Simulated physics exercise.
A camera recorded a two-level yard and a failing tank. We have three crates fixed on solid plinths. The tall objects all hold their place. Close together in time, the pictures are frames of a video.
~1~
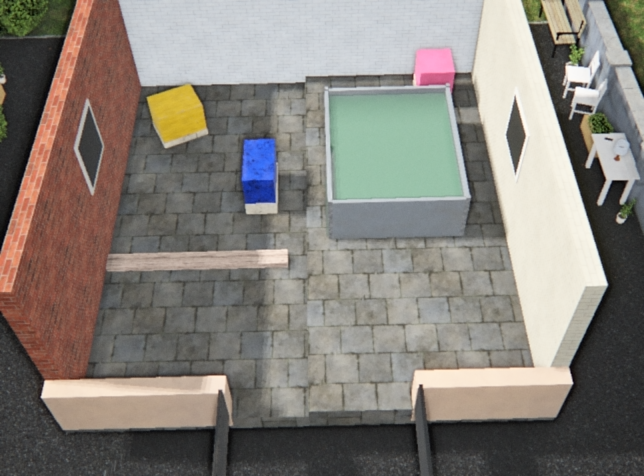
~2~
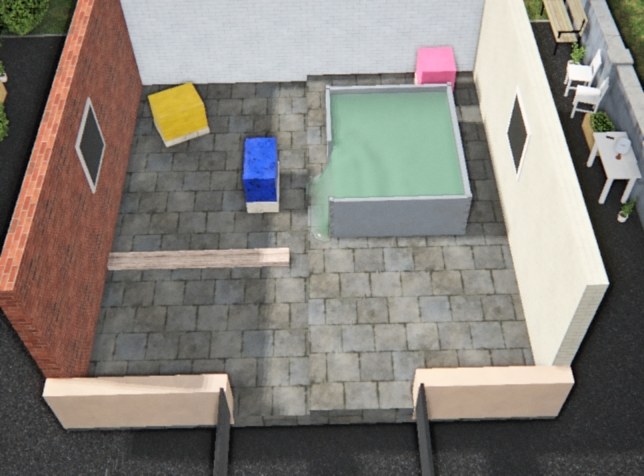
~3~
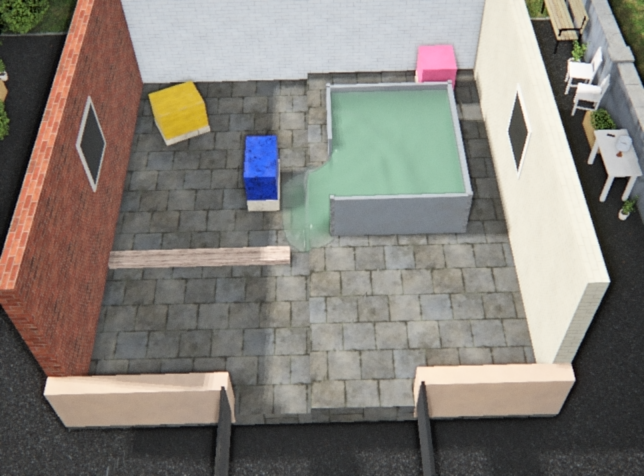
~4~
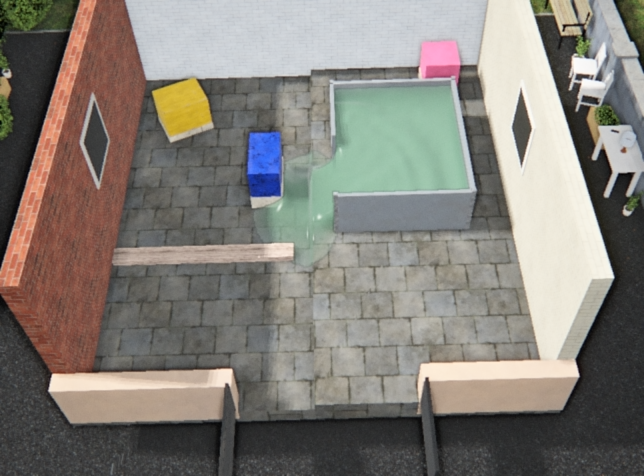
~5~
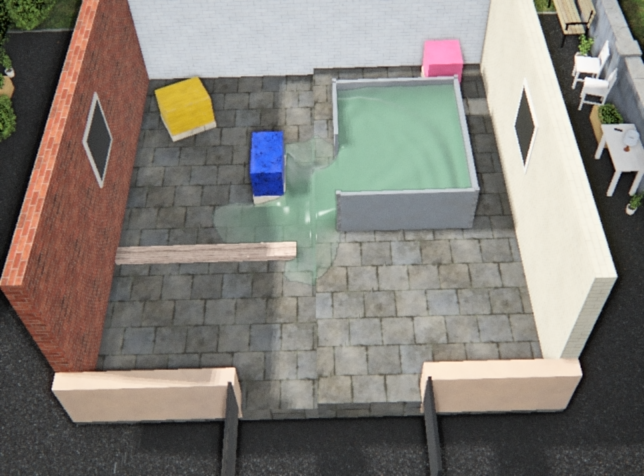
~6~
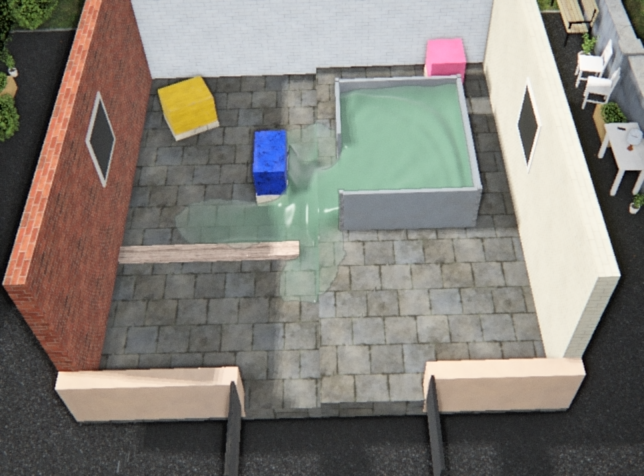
A large open grey tank of pale green water stands toward the back right of a grey paved yard, seen from high above, between a red brick wall on the left and a cream wall on the right. A yellow block, a blue block and a pink block stand around it, with a low pale beam in front. Water pours from the tank's left side and spreads leftward past the blue block and along the beam, some reaching forward past its end, as the camera shifts slightly.
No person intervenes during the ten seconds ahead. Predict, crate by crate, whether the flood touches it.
The yellow crate is going to get water on it; the blue crate is going to get water on it; the pink crate is going to stay free of water.
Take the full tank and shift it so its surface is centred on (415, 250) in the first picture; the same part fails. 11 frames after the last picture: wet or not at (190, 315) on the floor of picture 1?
That point would end up soaked.
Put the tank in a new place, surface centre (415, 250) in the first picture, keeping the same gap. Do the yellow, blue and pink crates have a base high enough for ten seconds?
Result: Yellow crate - reached, blue crate - missed, pink crate - missed.
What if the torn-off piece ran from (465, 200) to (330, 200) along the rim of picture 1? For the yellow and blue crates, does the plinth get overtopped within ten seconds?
My take: The yellow one stays clear, while the blue one stays clear.
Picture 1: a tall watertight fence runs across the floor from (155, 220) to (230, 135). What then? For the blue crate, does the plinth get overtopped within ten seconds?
As for the blue crate, it gets flooded.
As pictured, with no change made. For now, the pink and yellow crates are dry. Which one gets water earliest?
That's the crate marked yellow.
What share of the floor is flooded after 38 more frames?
That works out at 70 %.
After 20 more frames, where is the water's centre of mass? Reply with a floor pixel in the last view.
It is around (291, 195).
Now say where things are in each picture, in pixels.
In the first picture, still water in the open tank at (392, 144).
In the second picture, water pours out at (333, 192) and has run to (328, 240).
In the third picture, water pours out at (333, 193) and has run to (302, 247).
In the fourth picture, the front is at (260, 227), out from the gap at (337, 191).
In the fifth picture, water pours out at (340, 190) and has run to (217, 221).
In the sixth picture, water pours out at (343, 189) and has run to (182, 225).
A moment on, water covers 30 % of the floor; the yellow crate not reached, the blue crate water round its plinth, the pink crate not reached.
Next, water covers 50 % of the floor; the yellow crate water round its plinth, the blue crate water round its plinth, the pink crate not reached.
Then, water covers 60 % of the floor; the yellow crate water round its plinth, the blue crate water round its plinth, the pink crate water round its plinth.
Later, water covers 70 % of the floor; the yellow crate water round its plinth, the blue crate water round its plinth, the pink crate water round its plinth.
In the end, water covers 70 % of the floor; the yellow crate was topped, the blue crate was topped, the pink crate stayed above the water.
